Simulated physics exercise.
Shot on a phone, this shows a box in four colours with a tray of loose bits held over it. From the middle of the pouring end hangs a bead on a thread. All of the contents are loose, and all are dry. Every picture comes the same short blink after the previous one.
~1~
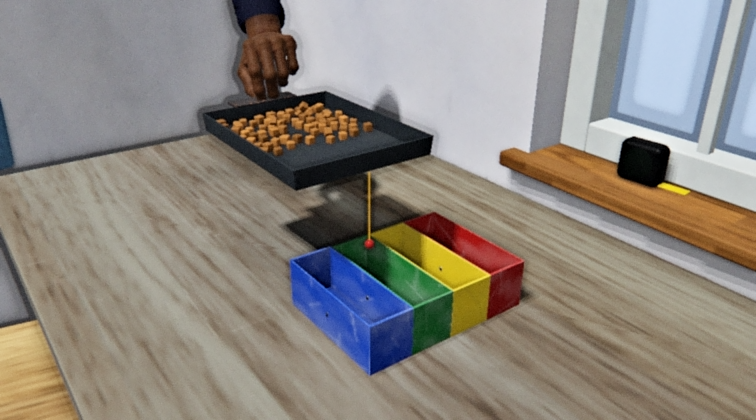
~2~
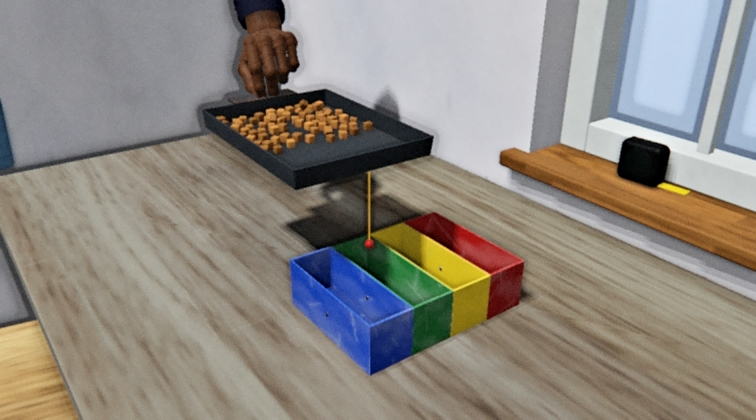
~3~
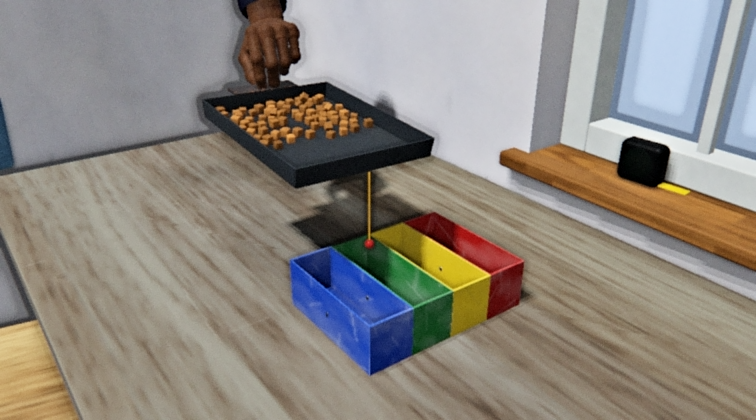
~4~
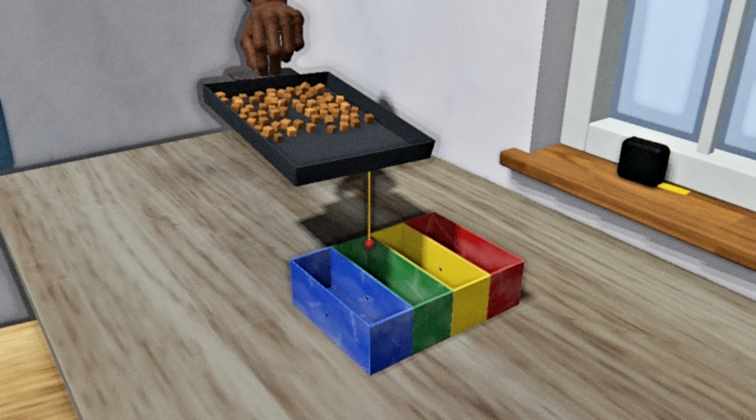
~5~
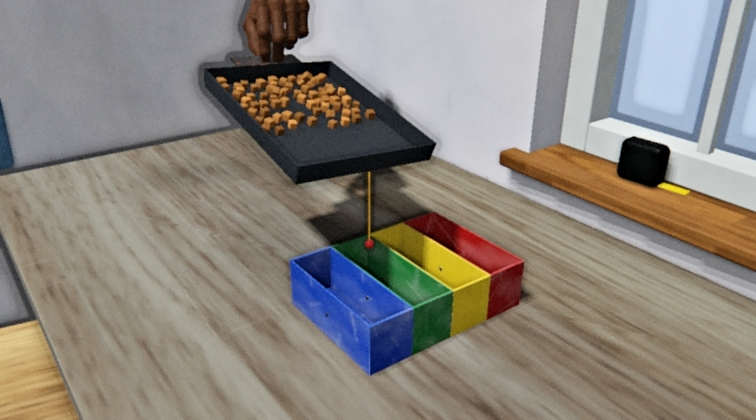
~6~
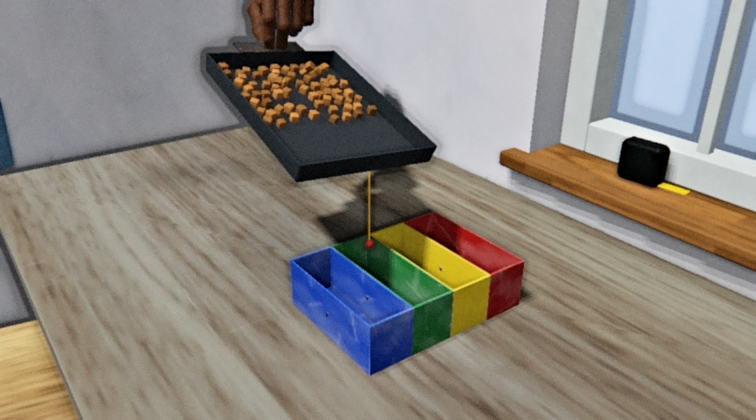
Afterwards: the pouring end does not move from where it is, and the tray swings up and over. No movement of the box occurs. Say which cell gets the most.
Yellow.
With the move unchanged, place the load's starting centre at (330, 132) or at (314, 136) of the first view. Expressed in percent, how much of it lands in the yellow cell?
About 40 % and 40 %.
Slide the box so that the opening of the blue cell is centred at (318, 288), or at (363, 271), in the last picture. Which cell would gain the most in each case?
First: Red. Second: The cell in yellow.
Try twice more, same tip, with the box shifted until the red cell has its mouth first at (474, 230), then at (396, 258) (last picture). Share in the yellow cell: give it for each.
Close to 60 in a hundred, then close to 0 in a hundred.
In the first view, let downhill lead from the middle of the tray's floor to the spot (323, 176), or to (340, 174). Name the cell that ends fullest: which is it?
Blue, then the blue cell.
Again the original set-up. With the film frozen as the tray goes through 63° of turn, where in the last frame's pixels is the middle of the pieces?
Look about (397, 139) in the last picture.
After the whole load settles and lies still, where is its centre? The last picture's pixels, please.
Roughly pixel (440, 295).
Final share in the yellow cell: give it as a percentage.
That share is close to 50 %.
Soon after the last picture, tray tipped steeply; all on the tray.
A little later, tray tipped past a quarter turn; nearly all on the tray; a small part in the red cell; a stray few in the yellow cell; a stray few falling or outside the box.
Later still, tray tipped past a quarter turn; about half in the yellow cell; about a quarter in the red cell; a small part in the green cell; a small part falling or outside the box.
At rest, tray tipped past a quarter turn; about half in the yellow cell; about a quarter in the red cell; a small part in the green cell; none in the blue cell; a small part outside the box.
